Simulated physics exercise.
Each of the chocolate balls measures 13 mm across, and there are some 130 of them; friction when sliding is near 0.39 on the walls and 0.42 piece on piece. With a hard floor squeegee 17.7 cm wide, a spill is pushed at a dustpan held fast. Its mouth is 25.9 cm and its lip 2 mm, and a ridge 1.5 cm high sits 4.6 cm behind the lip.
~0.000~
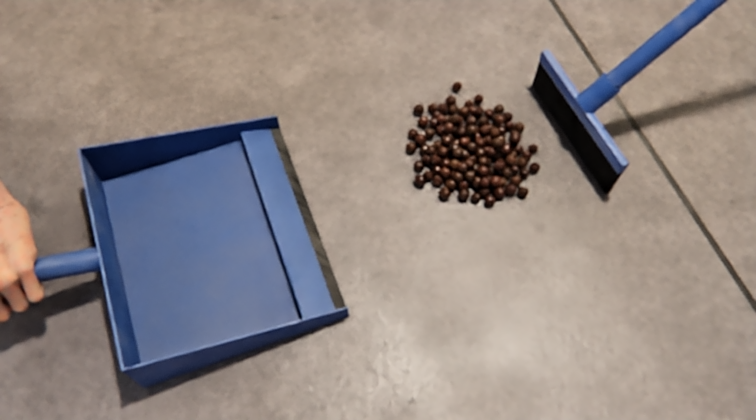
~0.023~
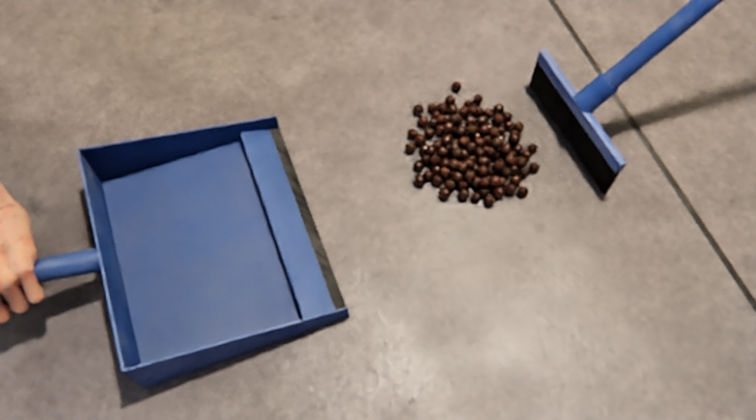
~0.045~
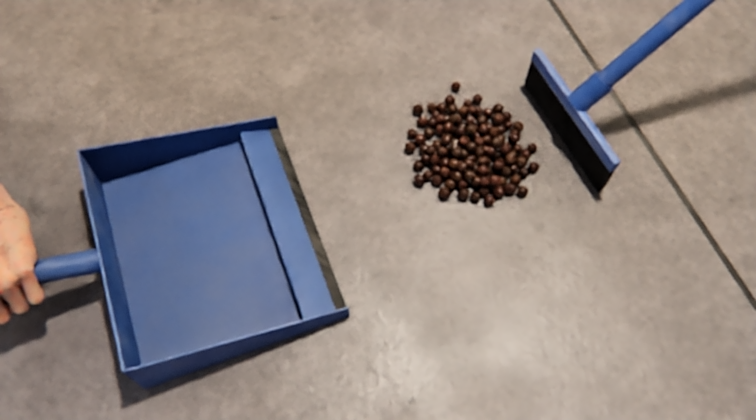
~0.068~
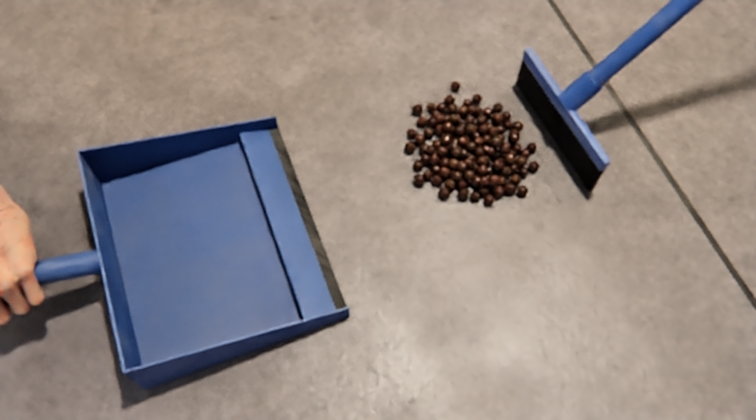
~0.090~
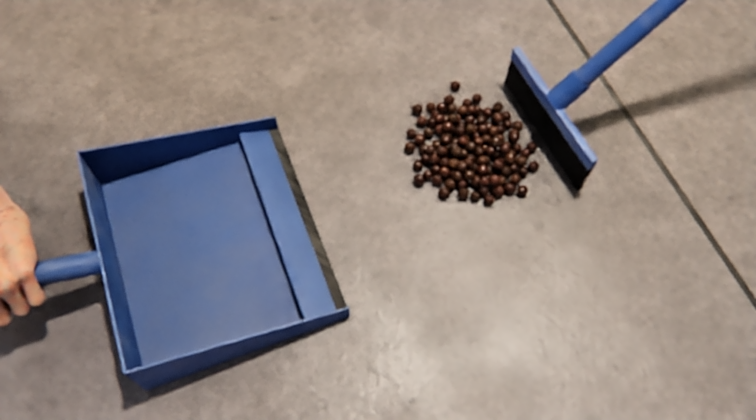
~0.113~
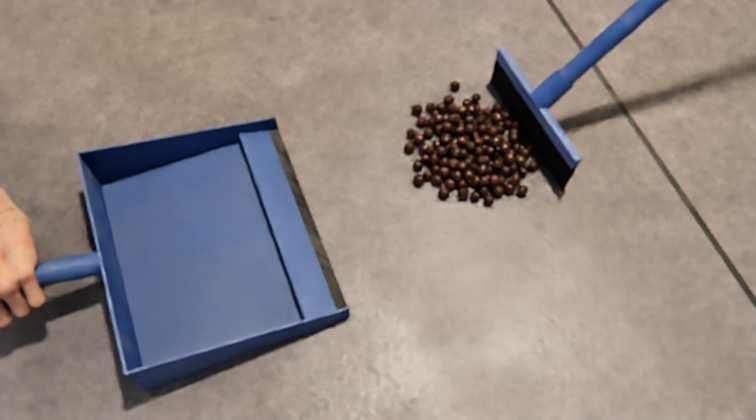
On a grey floor, a blue squeegee slides left to the edge of brown balls.
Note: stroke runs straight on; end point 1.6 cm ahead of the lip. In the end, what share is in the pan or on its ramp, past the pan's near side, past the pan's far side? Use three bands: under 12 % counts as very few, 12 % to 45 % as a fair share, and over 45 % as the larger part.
Pan: A fair share; near side: Very few; far side: A fair share.
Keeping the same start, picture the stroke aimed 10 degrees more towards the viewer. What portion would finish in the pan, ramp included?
40 %.
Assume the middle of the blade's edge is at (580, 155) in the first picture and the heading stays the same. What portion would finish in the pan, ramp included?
Around 35 %.
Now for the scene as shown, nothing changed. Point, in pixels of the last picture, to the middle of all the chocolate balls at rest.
Once everything settles, the centre is around (302, 187).
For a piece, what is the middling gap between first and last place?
Around 22 centimetres.
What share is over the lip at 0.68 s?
Some 30 per cent by that point.
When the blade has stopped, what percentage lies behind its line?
Some 25 percent of it.
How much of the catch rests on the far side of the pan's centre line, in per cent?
Something like 90 per cent of the catch.
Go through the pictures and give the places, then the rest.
The first frame shows blade from (621, 168) to (544, 59), moved 0.0 cm, 0 of the pieces shifted so far; middle of the pieces at (471, 150); pan at (201, 250).
The second frame shows blade from (618, 167) to (542, 58), moved 0.2 cm, 0 of the pieces shifted so far; middle of the pieces at (471, 150).
The third frame shows blade from (613, 166) to (536, 57), moved 0.8 cm, 0 of the pieces shifted so far; middle of the pieces at (470, 150).
The fourth frame shows blade from (603, 165) to (527, 57), moved 1.8 cm, 0 of the pieces shifted so far; middle of the pieces at (470, 149).
The fifth frame shows blade from (590, 164) to (516, 56), moved 3.2 cm, 0 of the pieces shifted so far; middle of the pieces at (470, 149).
The sixth frame shows blade from (574, 163) to (500, 55), moved 5.0 cm, 0 of the pieces shifted so far; middle of the pieces at (470, 149); pan at (202, 253). The blade's pace is about 0.79 m/s, heading 24 degrees away from the viewer's side.
After 0.30 s, middle of the blade 15 cm from the lip; 0 % over the lip, far side 5 %, near side 0 %.
After 0.43 s, middle of the blade 6 cm from the lip; 0 % over the lip, far side 15 %, near side 5 %.
Then, at 0.68 s, middle of the blade 2 cm from the lip; 30 % over the lip, far side 15 %, near side 5 %.
At rest (1.8 s), pan 30 %, near side 5 %, far side 15 %, in front of the lip or behind the blade 50 %.
